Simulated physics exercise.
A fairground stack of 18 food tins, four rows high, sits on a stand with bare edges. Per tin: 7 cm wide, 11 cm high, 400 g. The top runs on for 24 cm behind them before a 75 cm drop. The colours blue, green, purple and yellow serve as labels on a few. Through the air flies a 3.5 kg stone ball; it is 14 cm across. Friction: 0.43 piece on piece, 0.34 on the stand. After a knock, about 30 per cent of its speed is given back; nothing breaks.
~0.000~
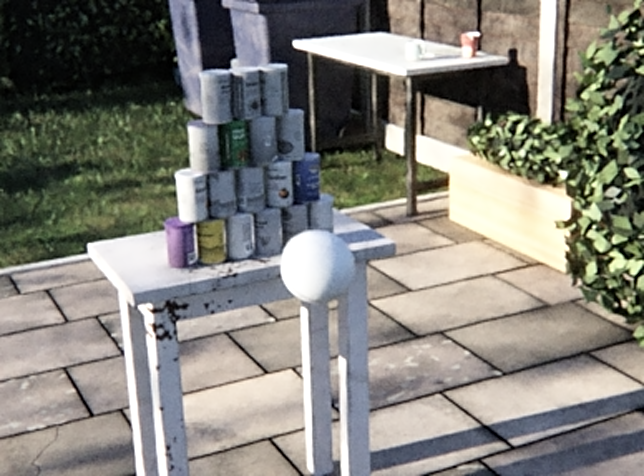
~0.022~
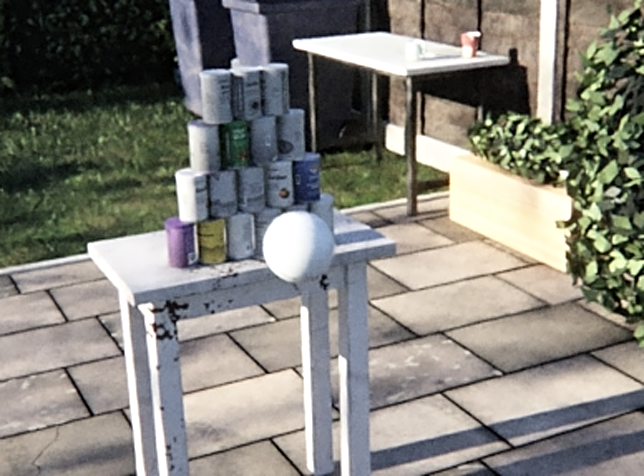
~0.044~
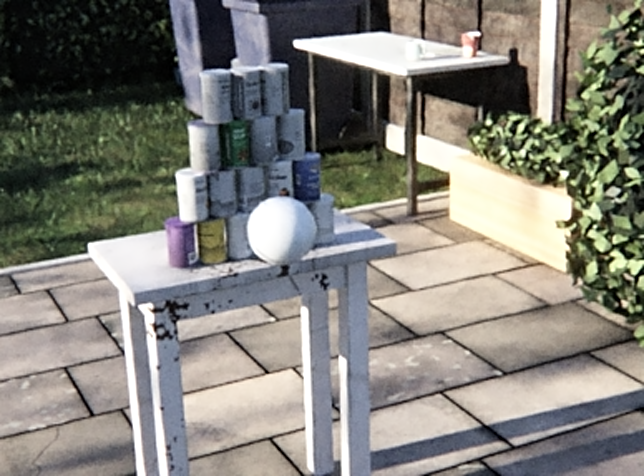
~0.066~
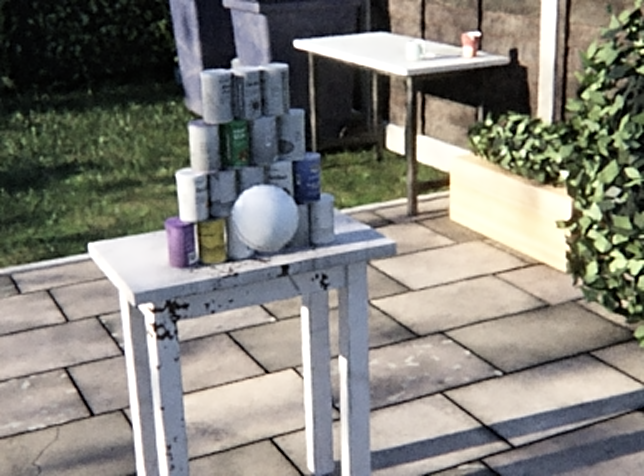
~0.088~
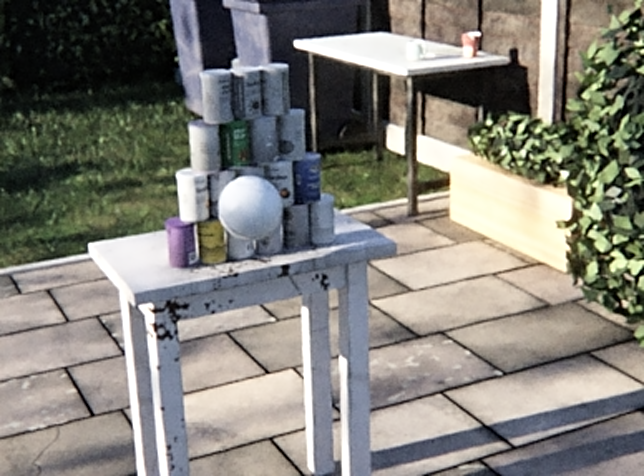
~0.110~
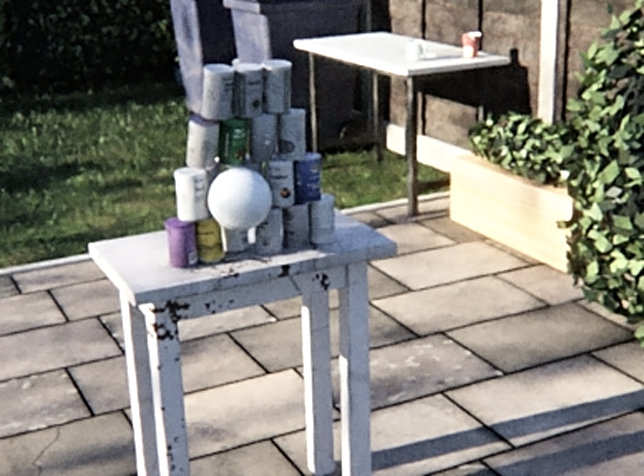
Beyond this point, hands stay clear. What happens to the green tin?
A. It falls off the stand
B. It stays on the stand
Option A: It falls off the stand.
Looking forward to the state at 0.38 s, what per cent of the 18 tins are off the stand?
By then 15 %.
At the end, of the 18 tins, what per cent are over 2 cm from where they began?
Shifted: 60 per cent.
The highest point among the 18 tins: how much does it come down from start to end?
Around 10 centimetres.
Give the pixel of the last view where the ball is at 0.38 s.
My estimate is roughly (182, 232).
Around 0.38 s, ball still moving; 3 of the 18 tins off the stand; green tin on its side; yellow tin tipped 48°.
Around 0.87 s, ball still moving; 8 of the 18 tins off the stand; green tin on its side; yellow tin on its side.
Finally (1.4 s), ball rolling away; 9 of the 18 tins off the stand; green tin on its side; yellow tin on its side; blue tin unmoved. Seen by the last camera, middles, green tin near (163, 453).
